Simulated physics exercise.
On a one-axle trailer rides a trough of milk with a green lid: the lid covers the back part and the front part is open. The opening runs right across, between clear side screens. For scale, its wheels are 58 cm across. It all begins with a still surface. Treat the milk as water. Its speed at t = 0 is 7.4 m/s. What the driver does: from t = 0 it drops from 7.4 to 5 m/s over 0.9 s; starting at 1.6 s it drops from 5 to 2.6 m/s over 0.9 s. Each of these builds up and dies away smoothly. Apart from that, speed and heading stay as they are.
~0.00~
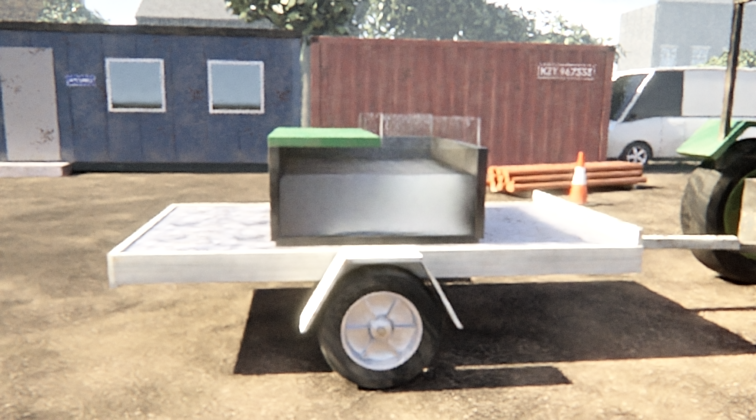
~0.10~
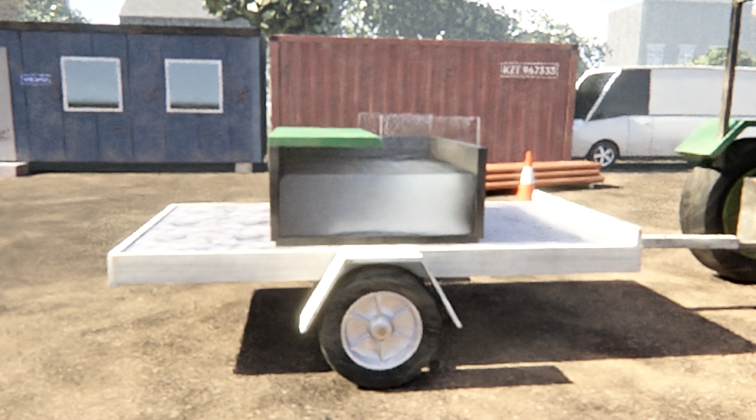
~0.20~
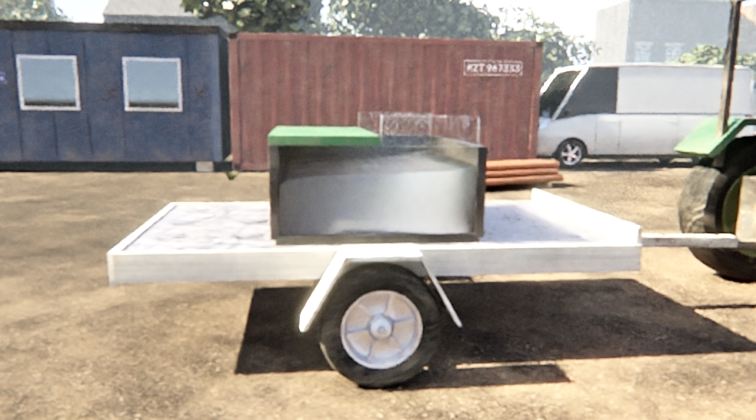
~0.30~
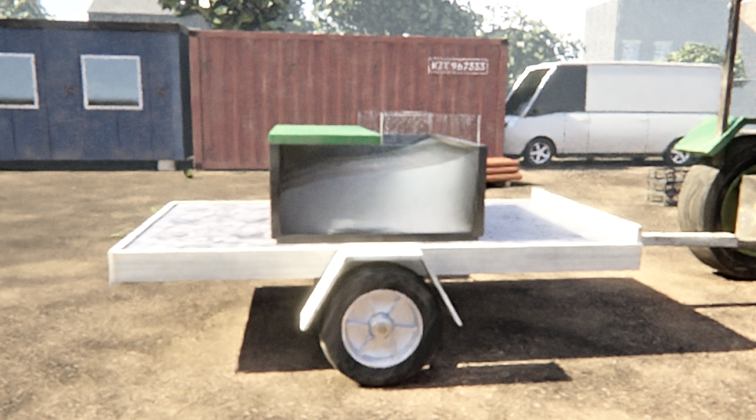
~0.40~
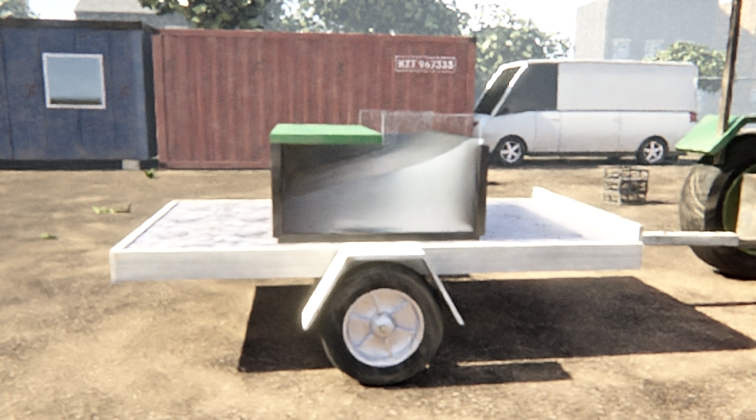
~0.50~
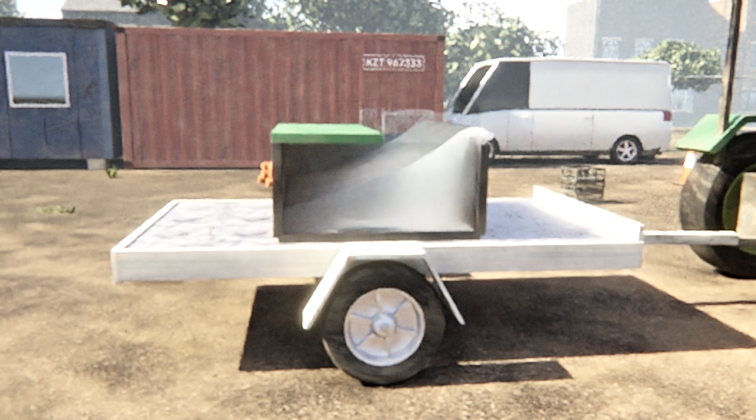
In a sunlit dirt yard, seen side-on by a camera keeping level with it, a white trailer carries a dark-framed, green-lidded trough of milk behind a green tractor partly visible at right. Behind stand a blue cabin, a red container and a white van. As the trailer rolls right and the background slides left, the level milk sinks at left and climbs at right, beginning to come over the rim.
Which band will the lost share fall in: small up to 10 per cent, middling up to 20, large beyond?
It comes out large.
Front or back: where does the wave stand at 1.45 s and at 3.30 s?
Towards the back, then the back.
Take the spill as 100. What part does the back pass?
Some 0 per cent of it.
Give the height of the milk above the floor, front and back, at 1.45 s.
About 18 cm in front and 42 cm behind.
Then, 1.45 s in, the surface stands 43 cm at the back and 17 cm at the front; 12 per cent has gone, over the front.
Then, 2.40 s in, the surface stands 3 cm at the back and 48 cm at the front; 26 per cent has gone, over the front.
Then, 3.30 s in, the surface stands 34 cm at the back and 21 cm at the front; 27 per cent has gone, over the front.
Then, 5.39 s in, 27 per cent has gone, over the front, 92 of 341 litres.
